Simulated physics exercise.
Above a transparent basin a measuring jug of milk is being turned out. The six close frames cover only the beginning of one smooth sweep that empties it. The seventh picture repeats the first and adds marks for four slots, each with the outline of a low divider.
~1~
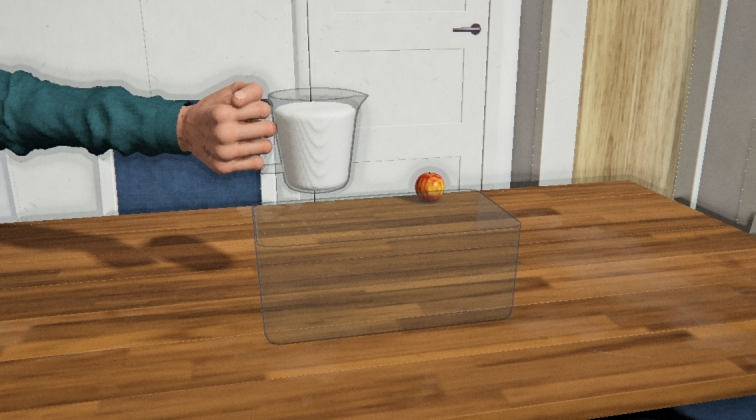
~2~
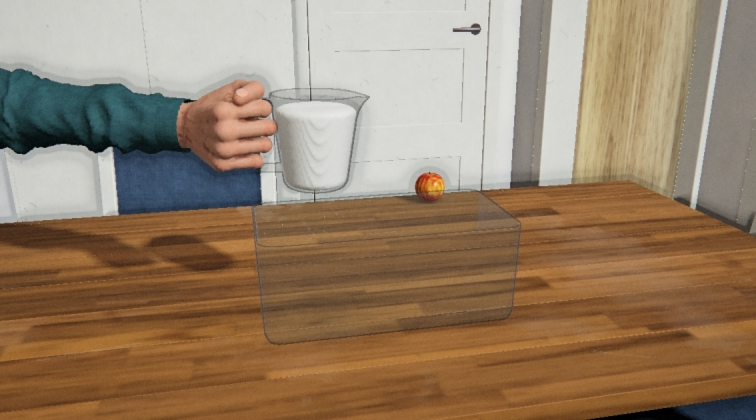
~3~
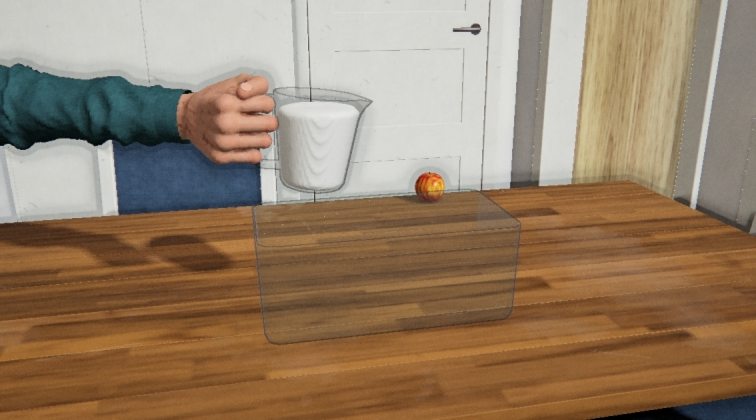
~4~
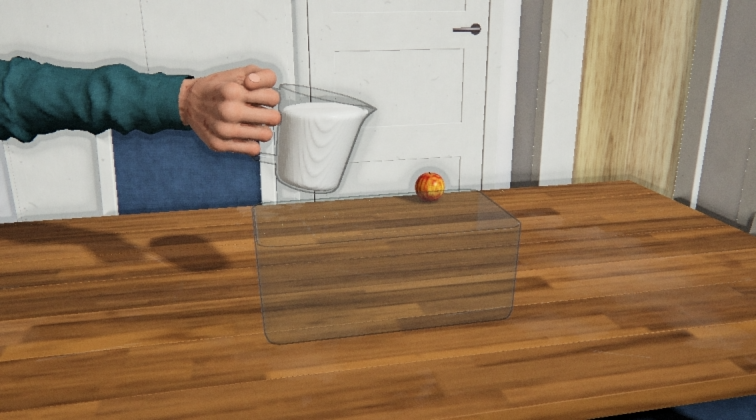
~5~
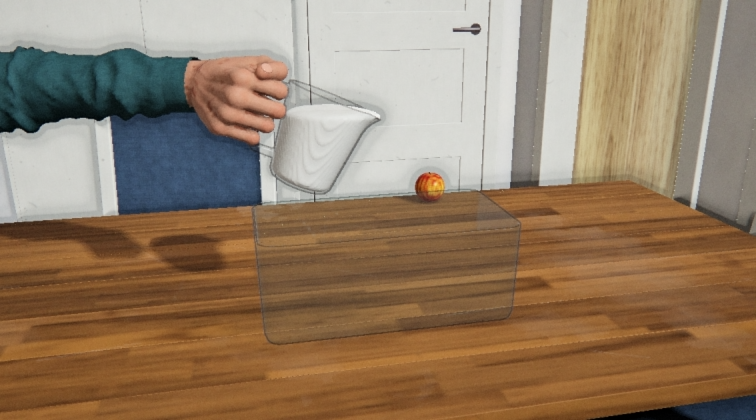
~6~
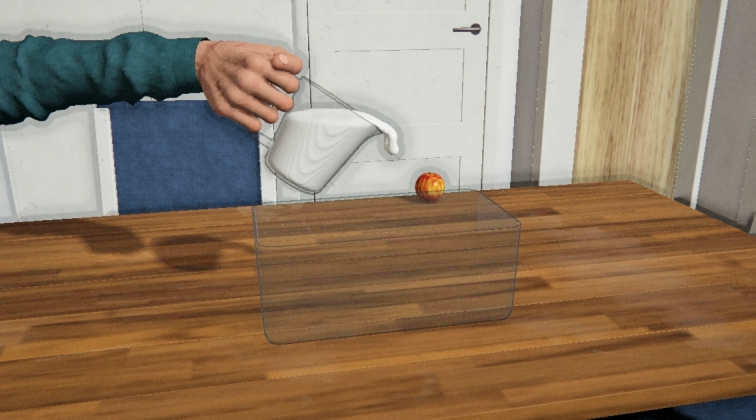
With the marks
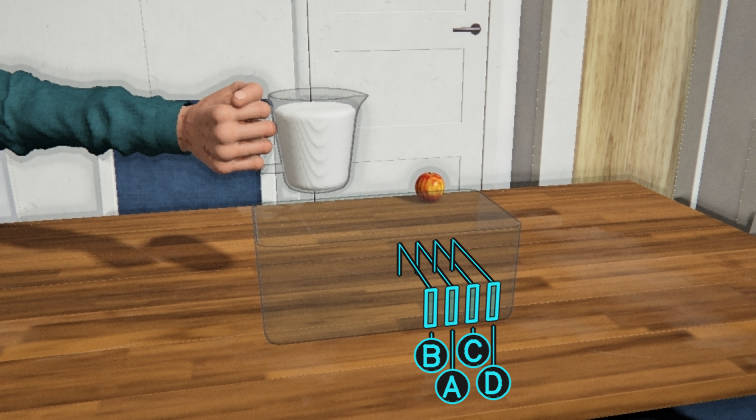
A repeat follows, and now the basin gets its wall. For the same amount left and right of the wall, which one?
The answer is place B.
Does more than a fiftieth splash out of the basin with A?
No.
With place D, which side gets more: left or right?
The left one.
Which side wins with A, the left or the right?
The left one.
In cyan, A at (452, 330); B at (431, 333); C at (473, 328); D at (493, 326).
If A is chosen, about 86 % ends left of the wall and 13 % right of it.
If B is chosen, about 45 % ends left of the wall and 55 % right of it.
If C is chosen, about 94 % ends left of the wall and 5 % right of it.
If D is chosen, about 97 % ends left of the wall and 3 % right of it.
